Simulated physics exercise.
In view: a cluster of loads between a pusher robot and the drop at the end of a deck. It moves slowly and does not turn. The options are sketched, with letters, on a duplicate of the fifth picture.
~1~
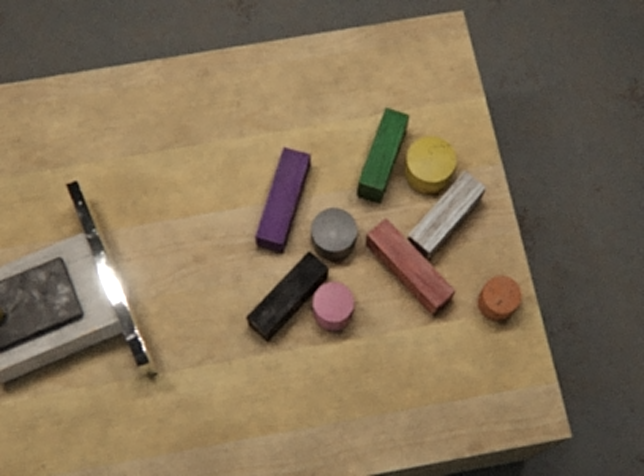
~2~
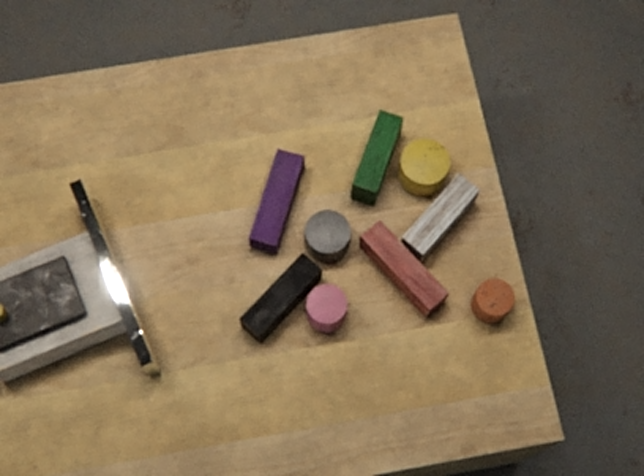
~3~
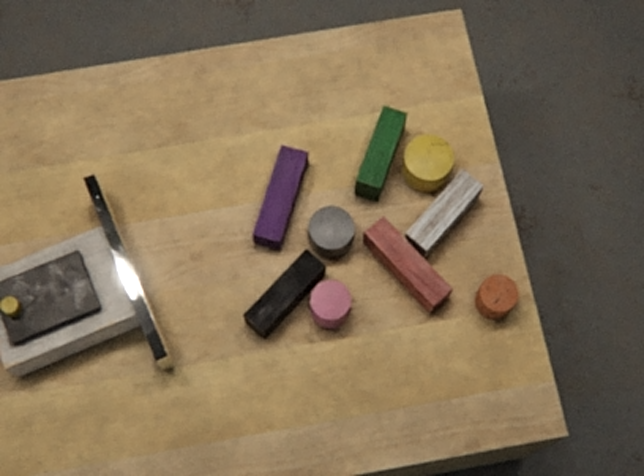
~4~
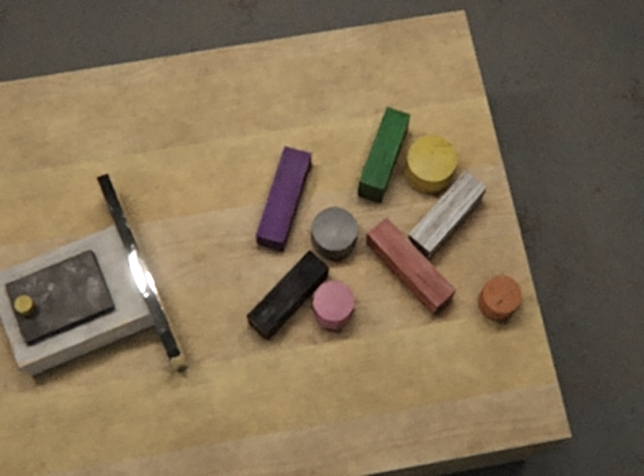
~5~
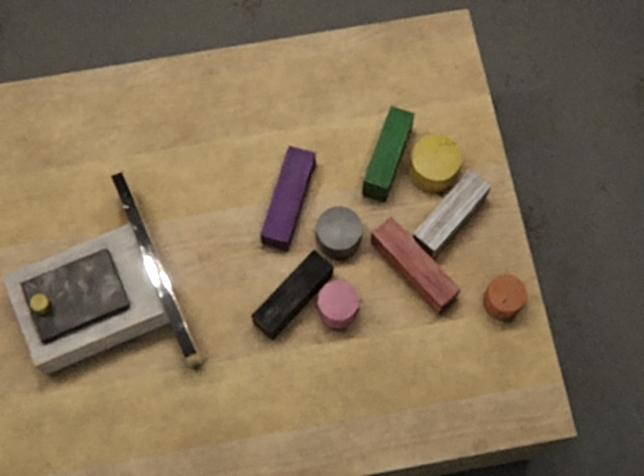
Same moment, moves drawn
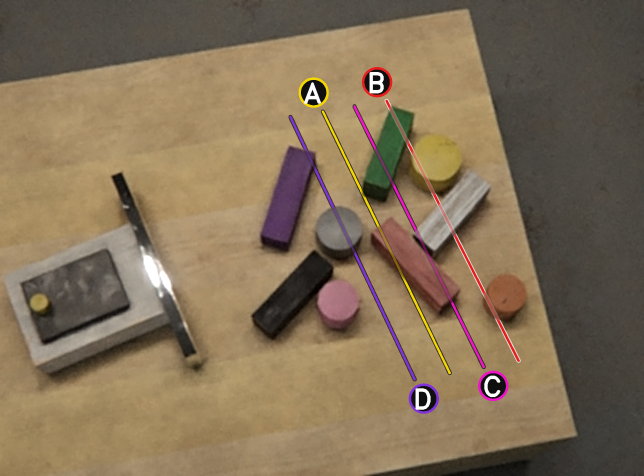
At the start, a pale machine with an upright dark blade sits at the left edge of a wooden deck, facing a cluster of coloured bars and round canisters. It slides slowly rightward without turning, narrowing the gap, while the pieces keep their arrangement, untouched.
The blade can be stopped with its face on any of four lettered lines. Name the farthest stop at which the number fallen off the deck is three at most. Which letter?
B.
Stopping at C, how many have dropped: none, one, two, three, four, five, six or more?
By then, none.
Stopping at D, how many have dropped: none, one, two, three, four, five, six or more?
The count is none.
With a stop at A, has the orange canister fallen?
No.
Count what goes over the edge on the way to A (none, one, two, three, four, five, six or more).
The count is none.
On the marked copy, A at (384, 237); B at (450, 225); C at (417, 231); D at (350, 242).
Taking B. A third of the way, robot (191, 272); pink canister (357, 309); black stick (325, 292).
Two thirds of the way, robot (301, 253); orange canister (521, 302); white stick (468, 204).
When it is over, robot (384, 239); white stick over the edge; orange canister over the edge; three fallen.
As for the rest, A is within the limit but short; C is within the limit but short; D is within the limit but short.
